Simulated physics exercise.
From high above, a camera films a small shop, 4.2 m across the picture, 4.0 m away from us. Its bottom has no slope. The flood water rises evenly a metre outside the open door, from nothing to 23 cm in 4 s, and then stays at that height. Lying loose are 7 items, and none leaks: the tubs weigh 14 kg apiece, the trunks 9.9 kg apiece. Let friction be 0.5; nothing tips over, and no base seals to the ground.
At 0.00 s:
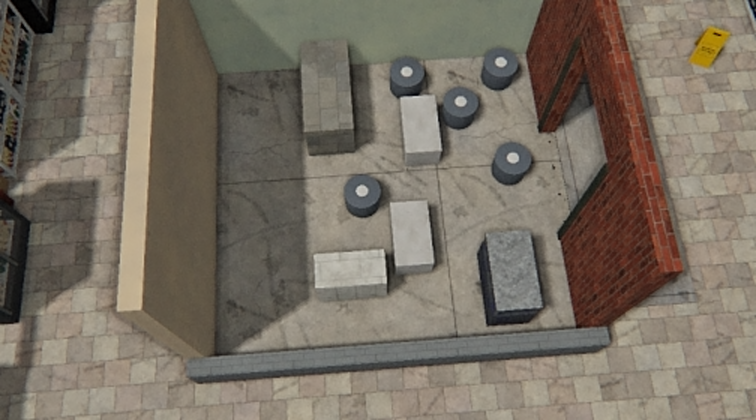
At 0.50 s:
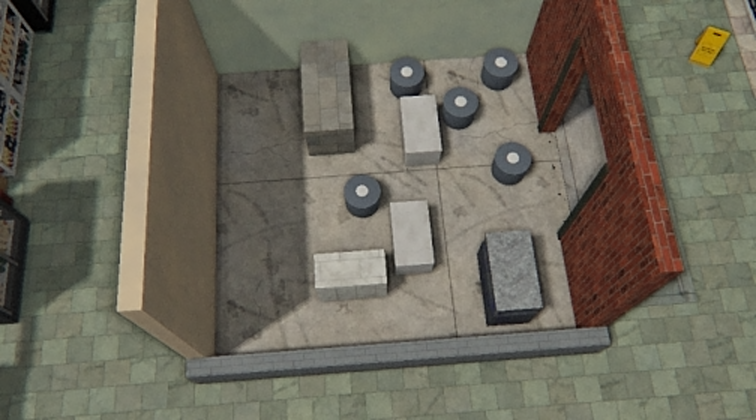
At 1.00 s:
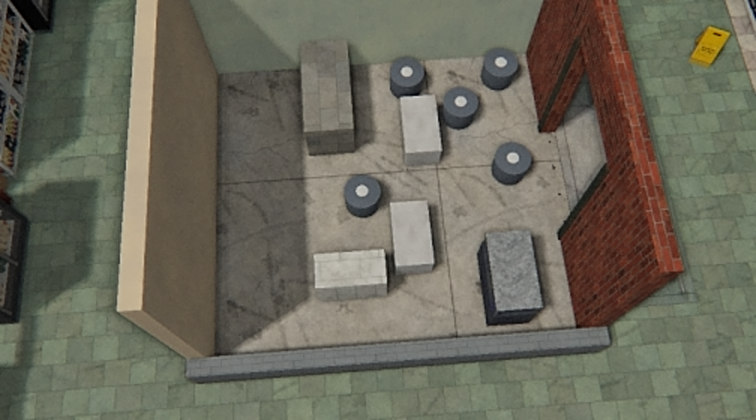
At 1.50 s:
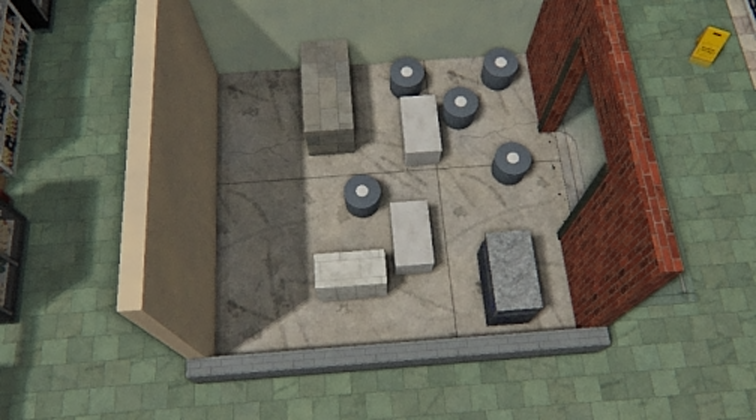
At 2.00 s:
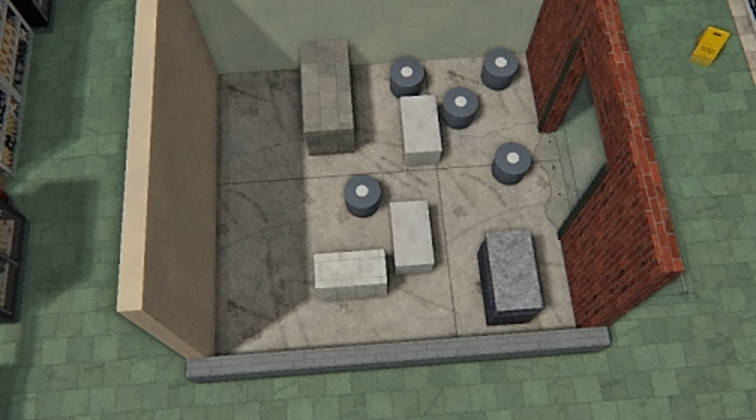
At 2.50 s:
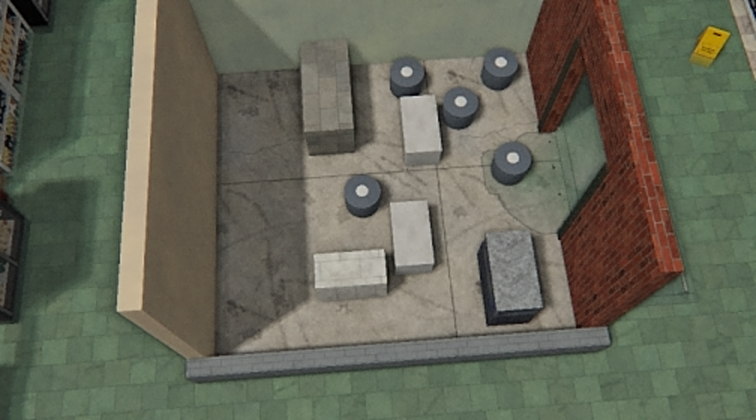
A small walled shop stood open to view from above as greenish water spread over the paving around it, then began creeping in through the right-hand doorway, while the blocks and round stools inside stayed still.
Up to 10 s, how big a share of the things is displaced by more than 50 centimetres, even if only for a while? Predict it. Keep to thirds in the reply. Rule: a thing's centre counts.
My answer: Two thirds or more.
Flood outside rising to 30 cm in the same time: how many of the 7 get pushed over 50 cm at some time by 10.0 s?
7.
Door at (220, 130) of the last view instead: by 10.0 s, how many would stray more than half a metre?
You'd get 2 in that case.
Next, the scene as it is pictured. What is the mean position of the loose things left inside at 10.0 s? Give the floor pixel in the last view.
It works out to somewhere near (385, 136) on the floor.
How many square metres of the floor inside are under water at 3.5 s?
3.0 m2.
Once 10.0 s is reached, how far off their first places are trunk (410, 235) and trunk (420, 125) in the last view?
200 cm and 80 cm respectively.
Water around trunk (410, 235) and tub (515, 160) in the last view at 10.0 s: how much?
Depths: Near 14 cm, then near 9 cm.
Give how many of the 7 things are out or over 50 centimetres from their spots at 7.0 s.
Count: 4.
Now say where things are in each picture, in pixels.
A tub at (461, 102) rests on the ground; a tub at (513, 158) rests on the ground; 0.0 m2 under water; 0 of 7 have shifted, in the first picture.
A tub at (461, 102) rests on the ground; a tub at (513, 158) rests on the ground; 0.0 m2 under water; 0 of 7 have shifted, in the second picture.
A tub at (461, 102) rests on the ground; a tub at (513, 158) rests on the ground; 0.0 m2 under water; 0 of 7 have shifted, in the third picture.
A tub at (461, 102), on the bottom; a tub at (513, 158) rests on the ground; 0.0 m2 under water; 0 of 7 have shifted, in the fourth picture.
A tub at (461, 102), on the bottom; a tub at (513, 158) rests on the ground; water covers 0.0 m2; 0 of 7 have shifted, in the fifth picture.
A tub at (461, 102), on the bottom; a tub at (513, 158) rests on the ground; 0.6 m2 under water; 0 of 7 have shifted, in the sixth picture.
After 3.5 s 0 of 7 are over 50 cm from their spots; 0 afloat.
After 4.5 s 1 of 7 are over 50 cm from their spots; 0 afloat.
After 7.0 s 4 of 7 are over 50 cm from their spots; 3 afloat.
After 10.0 s 6 of 7 are over 50 cm from their spots, and 7 have been at some point; 6 afloat.
